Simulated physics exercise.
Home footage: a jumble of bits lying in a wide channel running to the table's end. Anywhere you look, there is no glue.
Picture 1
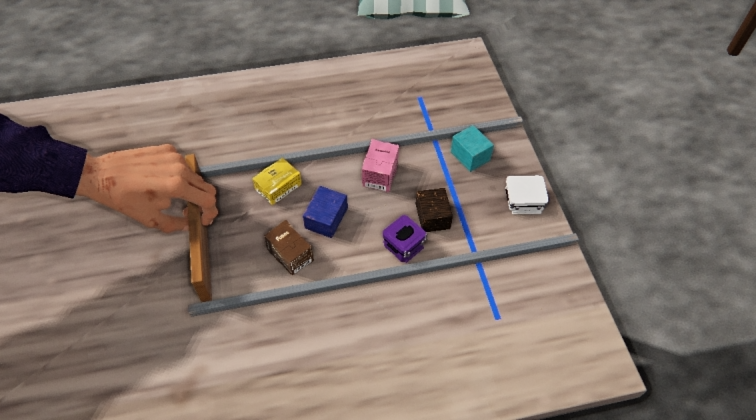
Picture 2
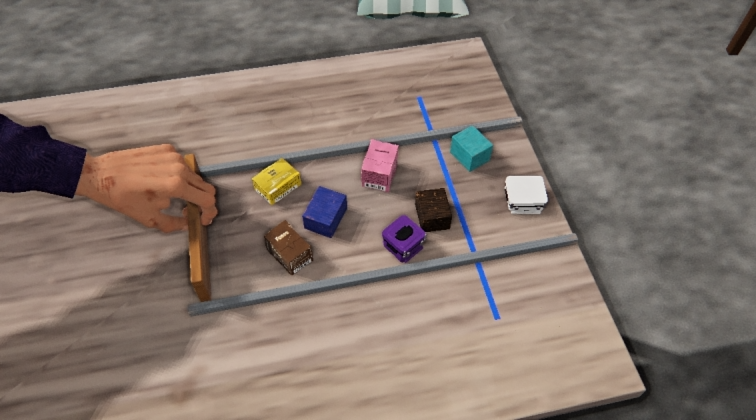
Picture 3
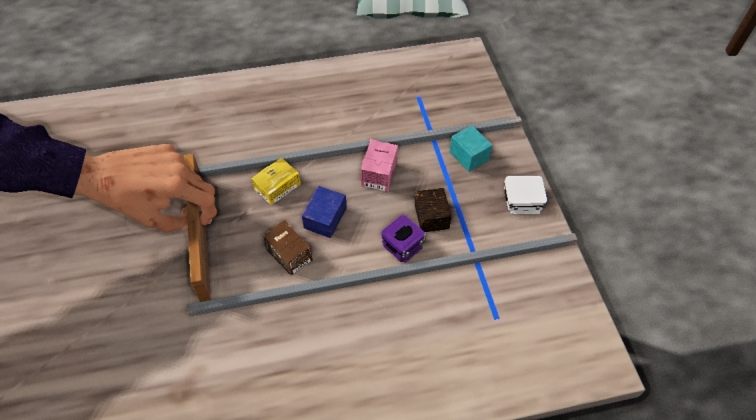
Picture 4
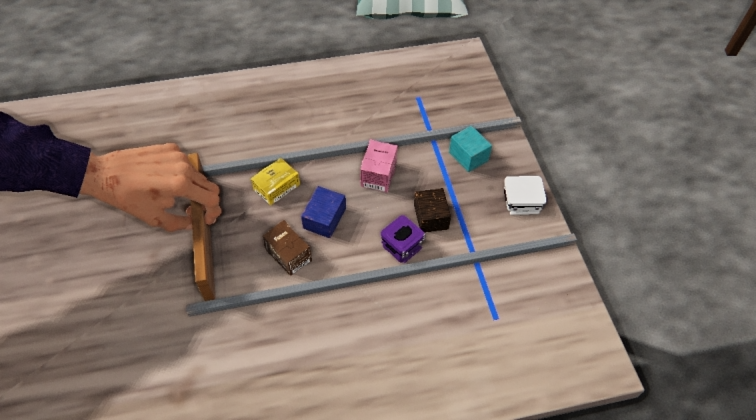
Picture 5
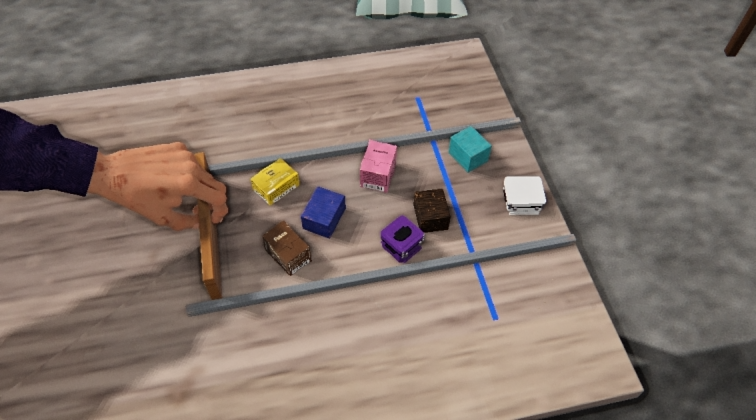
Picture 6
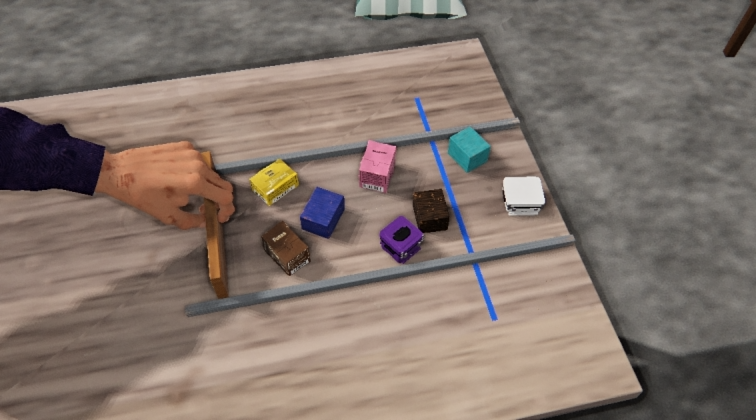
Hand sliding a wooden board slightly right along a railed channel, the scattered coloured blocks ahead of it staying still.
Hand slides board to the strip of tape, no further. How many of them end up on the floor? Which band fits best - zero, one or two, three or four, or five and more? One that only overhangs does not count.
Once the board stops, zero pieces are missing from the table.
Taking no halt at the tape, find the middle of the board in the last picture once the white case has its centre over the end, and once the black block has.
Roughly at (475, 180) and roughly at (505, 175).
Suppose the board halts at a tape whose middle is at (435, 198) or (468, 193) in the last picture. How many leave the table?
First try 0, second try 0.
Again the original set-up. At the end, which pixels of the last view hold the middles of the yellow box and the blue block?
In the last picture, roughly (459, 157) and (464, 183).
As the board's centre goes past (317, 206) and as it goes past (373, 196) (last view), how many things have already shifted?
The counts are 3 and 6.
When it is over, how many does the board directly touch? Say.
3.
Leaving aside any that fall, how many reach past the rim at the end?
I get 0.
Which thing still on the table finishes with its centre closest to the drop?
Answer: The turquoise block.
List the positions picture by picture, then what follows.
In the first picture, white case (525, 195); turquoise block (472, 149); black block (434, 210); board (198, 226); tape (454, 195).
In the second picture, turquoise block (471, 149); yellow box (277, 181).
In the third picture, black block (433, 210); board (197, 225).
In the fourth picture, white case (524, 195); blue block (324, 212).
In the fifth picture, turquoise block (470, 149); pink box (379, 166).
In the sixth picture, white case (522, 196); turquoise block (469, 150); black block (431, 211); board (214, 223); tape (451, 195).
Soon after, none off yet; white case at rest near (522, 196); turquoise block at rest near (469, 150); black block at rest near (431, 211).
Then, none off yet; white case at rest near (522, 196); turquoise block at rest near (469, 150); black block moved a little near (444, 208).
At rest, the number that fall off is zero.
